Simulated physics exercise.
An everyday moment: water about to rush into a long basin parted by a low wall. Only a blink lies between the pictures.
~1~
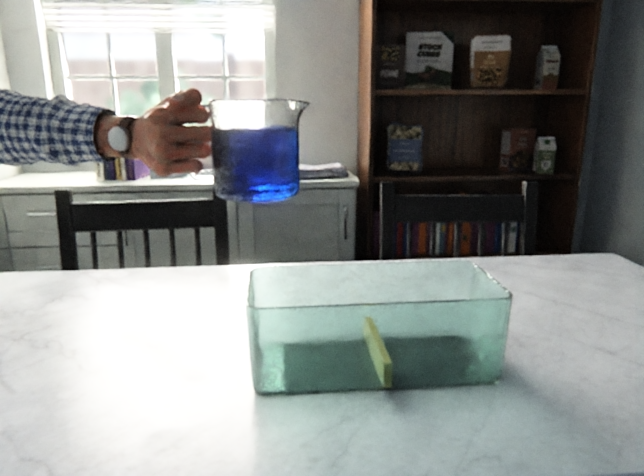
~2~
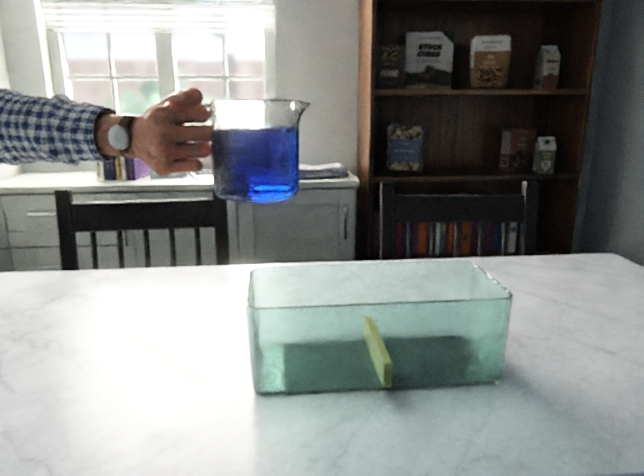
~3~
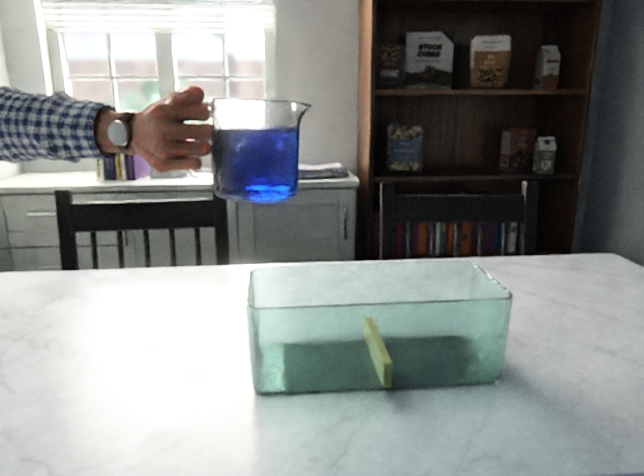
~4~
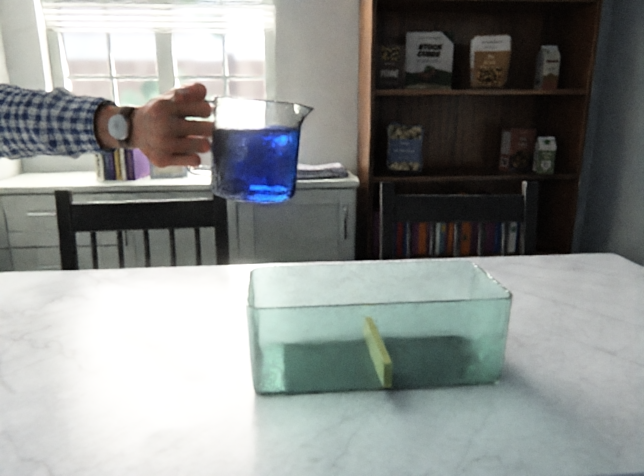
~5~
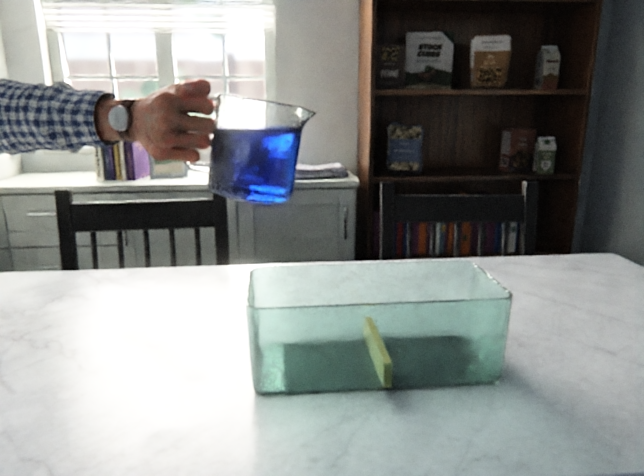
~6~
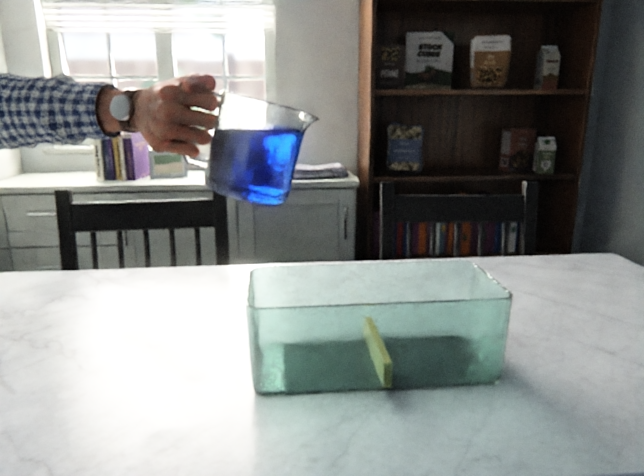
A glass beaker of blue liquid, held by a hand in a checked sleeve, starts upright and tilts slightly to the right above a clear, greenish basin with a low yellow divider, which stays still on the pale table.
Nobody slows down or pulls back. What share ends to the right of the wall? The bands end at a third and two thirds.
In the end between a third and two thirds is right of the wall.
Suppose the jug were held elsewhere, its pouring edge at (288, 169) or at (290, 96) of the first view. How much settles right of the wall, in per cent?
Roughly 5 per cent, and 10 per cent.
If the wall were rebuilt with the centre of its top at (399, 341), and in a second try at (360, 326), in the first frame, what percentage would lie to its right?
Near 5 % and 75 %.
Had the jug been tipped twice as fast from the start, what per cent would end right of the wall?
Some 35 per cent.
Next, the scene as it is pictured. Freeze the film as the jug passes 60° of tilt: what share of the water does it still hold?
About 90 per cent.
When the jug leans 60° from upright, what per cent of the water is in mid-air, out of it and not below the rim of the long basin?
About 10 per cent.
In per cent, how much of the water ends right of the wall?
Some 45 per cent.
A moment on, the jug is tipped part way and 89 per cent is still to pour, 1 is left of the wall and 0 right of it.
Next, the jug is tipped on its side and 39 per cent is still to pour, 11 is left of the wall and 28 right of it.
Then the jug is tipped on its side and 8 per cent is still to pour, 41 is left of the wall and 45 right of it.
Later the jug is tipped on its side and 1 per cent is still to pour, 50 is left of the wall and 46 right of it.
Finally, 52 per cent lies left of the wall, 47 right of it and 2 outside.
